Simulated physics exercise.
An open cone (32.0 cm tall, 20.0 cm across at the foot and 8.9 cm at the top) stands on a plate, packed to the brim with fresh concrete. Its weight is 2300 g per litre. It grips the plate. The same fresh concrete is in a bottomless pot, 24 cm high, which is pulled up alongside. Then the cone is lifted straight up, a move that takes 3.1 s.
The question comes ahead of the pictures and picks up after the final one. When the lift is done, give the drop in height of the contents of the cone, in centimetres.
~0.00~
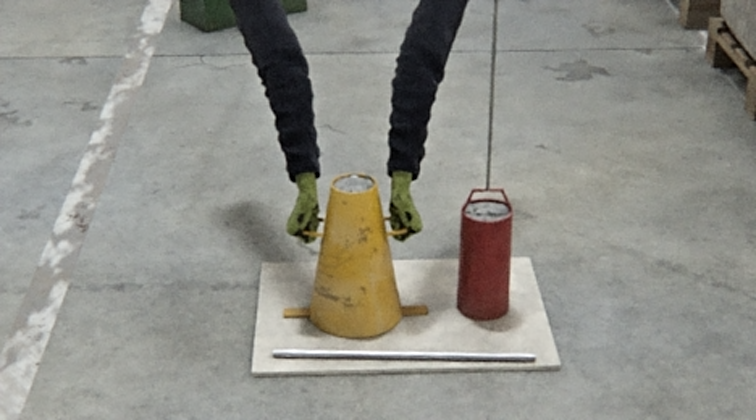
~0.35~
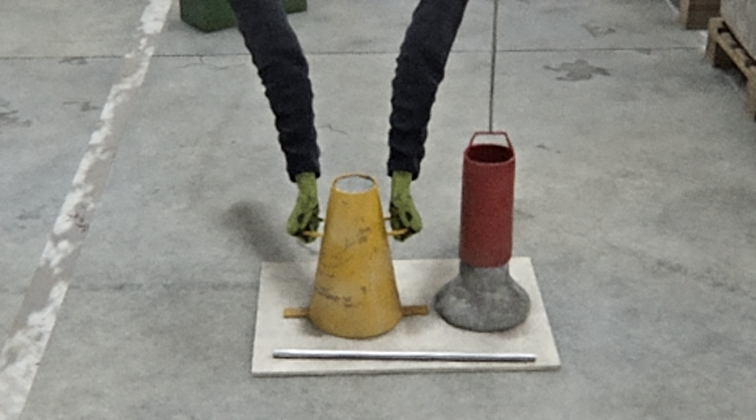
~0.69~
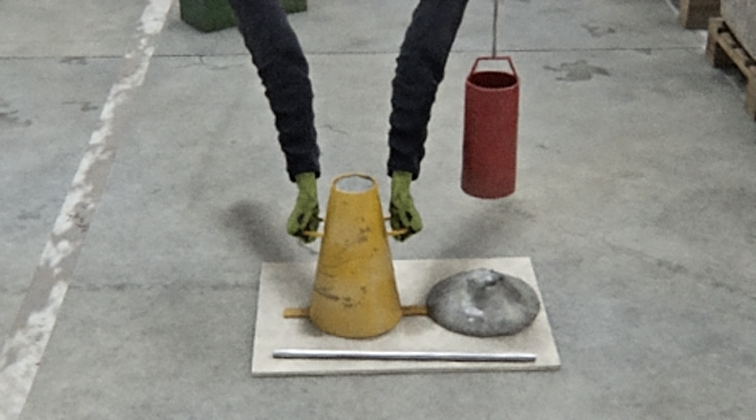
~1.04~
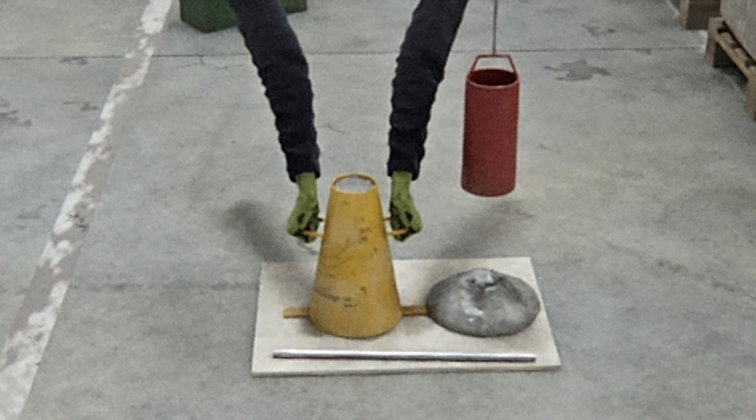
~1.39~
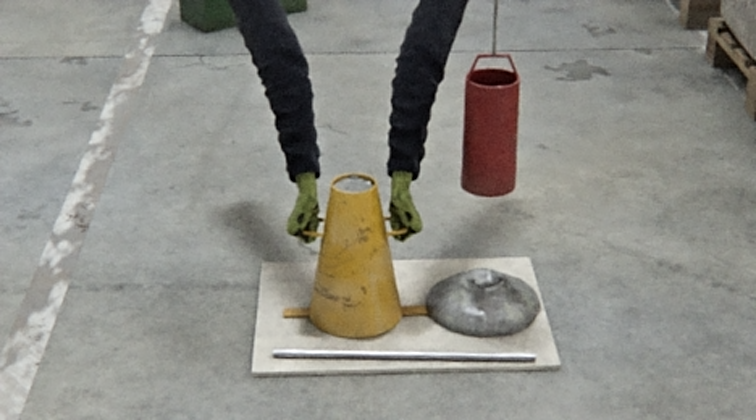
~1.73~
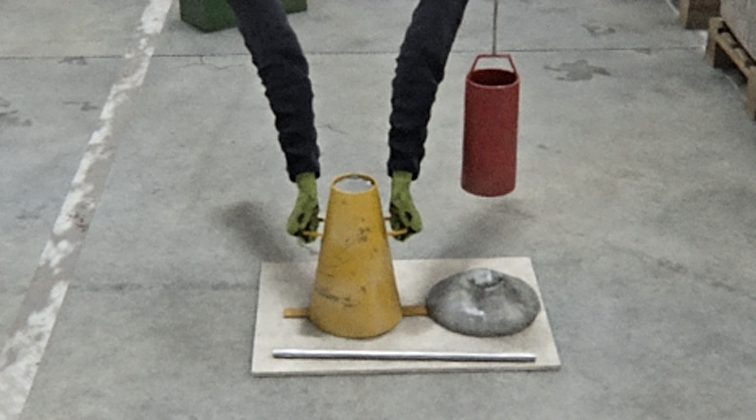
Roughly 23 centimetres.
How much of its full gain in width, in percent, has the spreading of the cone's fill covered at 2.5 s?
Roughly 80 per cent.
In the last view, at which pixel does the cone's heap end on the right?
Location: About (440, 317).
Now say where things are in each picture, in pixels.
In the first picture, middle of the pot's mouth at (487, 211), still down; middle of the cone's top at (354, 184), not yet moved.
In the second picture, middle of the pot's mouth at (489, 155), raised 13 cm; the pot's heap 12 cm high and 21 cm wide, top at (485, 263); middle of the cone's top at (354, 184), not yet moved.
In the third picture, middle of the pot's mouth at (493, 81), raised 30 cm; the pot's heap 7.3 cm high and 25 cm wide, top at (484, 280); middle of the cone's top at (354, 184), not yet moved.
In the fourth picture, middle of the pot's mouth at (493, 79), raised 31 cm; the pot's heap 7.3 cm high and 26 cm wide, top at (484, 280); middle of the cone's top at (354, 184), not yet moved.
In the fifth picture, middle of the pot's mouth at (493, 79), raised 31 cm; the pot's heap 7.3 cm high and 26 cm wide, top at (484, 280); middle of the cone's top at (354, 184), not yet moved.
In the sixth picture, middle of the pot's mouth at (493, 79), raised 31 cm; the pot's heap 7.3 cm high and 26 cm wide, top at (484, 280); middle of the cone's top at (354, 184), not yet moved.
After 2.5 s, the cone is up 7.3 cm; the fresh concrete has come down 18 cm to 14 cm and is 34 cm wide.
After 3.3 s, the cone is up 20 cm; the fresh concrete has come down 23 cm to 9.3 cm and is 37 cm wide.
After 4.1 s, the cone is up 33 cm; the fresh concrete has come down 23 cm to 9.3 cm and is 38 cm wide.
After 5.0 s, the cone is clear; the fresh concrete has come down 23 cm to 9.2 cm and is 38 cm wide.
After 5.6 s, at rest, the cone is clear; the fresh concrete has come down 23 cm to 9.2 cm and is 38 cm wide.
